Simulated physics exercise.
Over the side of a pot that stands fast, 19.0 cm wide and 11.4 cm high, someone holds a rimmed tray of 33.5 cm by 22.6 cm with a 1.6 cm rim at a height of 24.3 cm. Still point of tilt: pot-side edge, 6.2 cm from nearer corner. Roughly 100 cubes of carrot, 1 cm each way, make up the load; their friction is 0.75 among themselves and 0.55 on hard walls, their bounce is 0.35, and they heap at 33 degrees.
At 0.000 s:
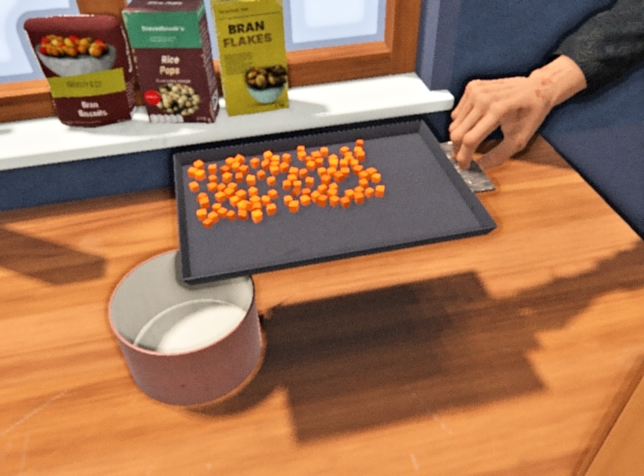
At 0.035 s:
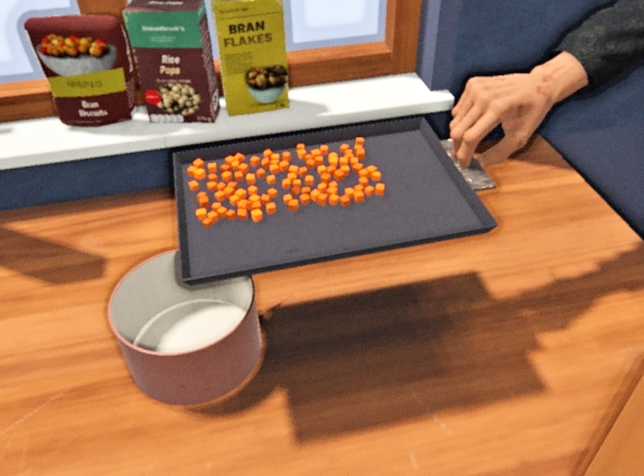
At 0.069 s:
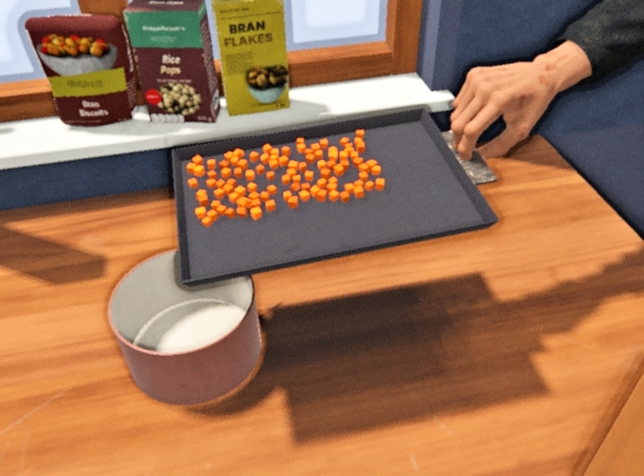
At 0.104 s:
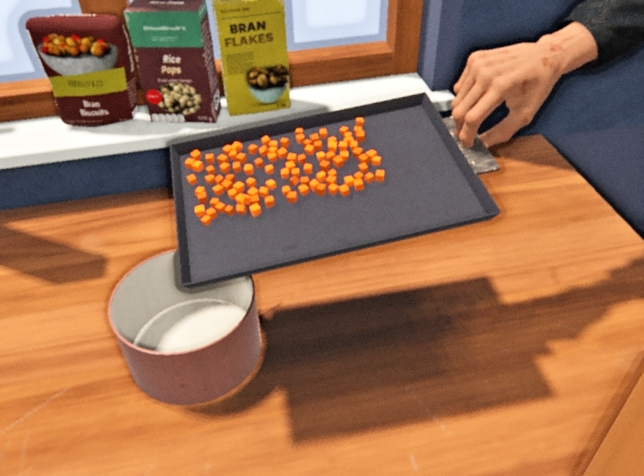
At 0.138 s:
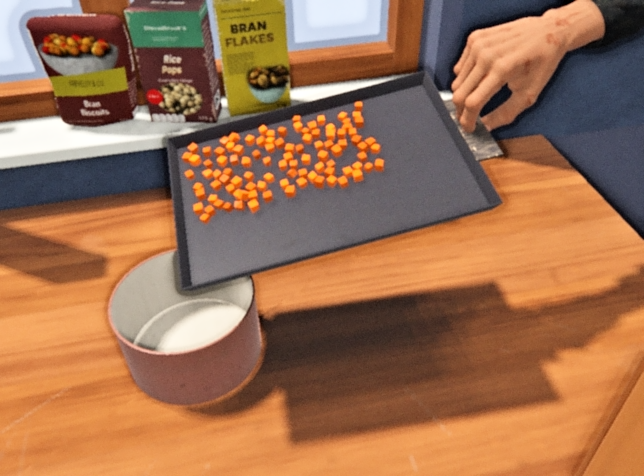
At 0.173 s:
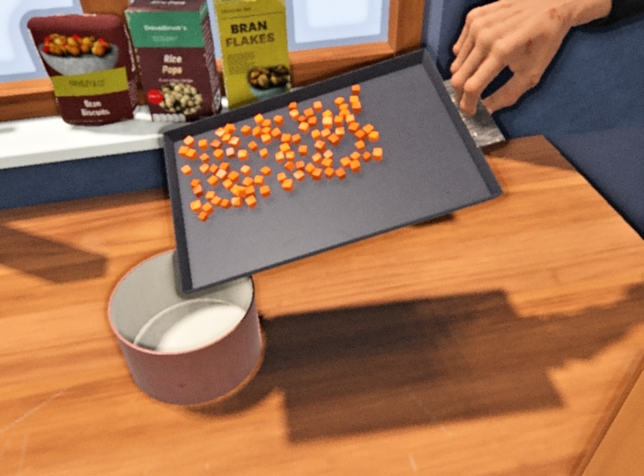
On a sunlit wooden counter beneath a window, seen from above at an angle, the view stays still. Orange carrot cubes cover the back left of a dark rimmed tray, its left front corner over a reddish-brown pot holding something white, with three food packages behind on a white sill. A hand at the tray's right end rises, tilting it gradually, then faster, toward the left front, while the cubes spread slightly.
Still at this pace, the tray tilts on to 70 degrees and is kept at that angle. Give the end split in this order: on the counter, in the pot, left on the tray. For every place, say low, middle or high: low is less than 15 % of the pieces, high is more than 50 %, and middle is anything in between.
Here is the split: Counter: High; pot: Low; tray: Low.
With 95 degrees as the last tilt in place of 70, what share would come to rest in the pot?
In that case some 0 per cent.
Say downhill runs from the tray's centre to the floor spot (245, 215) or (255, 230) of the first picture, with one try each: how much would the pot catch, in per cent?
60 and 25 %.
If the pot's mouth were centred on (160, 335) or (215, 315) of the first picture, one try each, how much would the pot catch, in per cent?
I'd say some 45 per cent for the first and some 20 per cent for the second.
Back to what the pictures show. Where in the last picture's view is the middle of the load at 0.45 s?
Load centre: About (225, 163) px.
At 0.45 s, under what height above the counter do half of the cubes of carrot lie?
Some 34 cm above the counter.
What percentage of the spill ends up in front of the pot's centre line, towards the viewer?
About 100 percent of the spill.
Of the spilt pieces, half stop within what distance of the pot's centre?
Close to 26 cm, give or take.
After 0.34 s, tilt 47 degrees; the tray holds 100 %, the pot 0 %.
After 0.45 s, tilt 65 degrees; the tray holds 100 %, the pot 0 %.
Then, at 0.69 s, tilt 70 degrees; the tray holds 10 %, the pot 0 %.
In the end, at 2.3 s, counter 100 %, pot 0 %, tray 0 %.
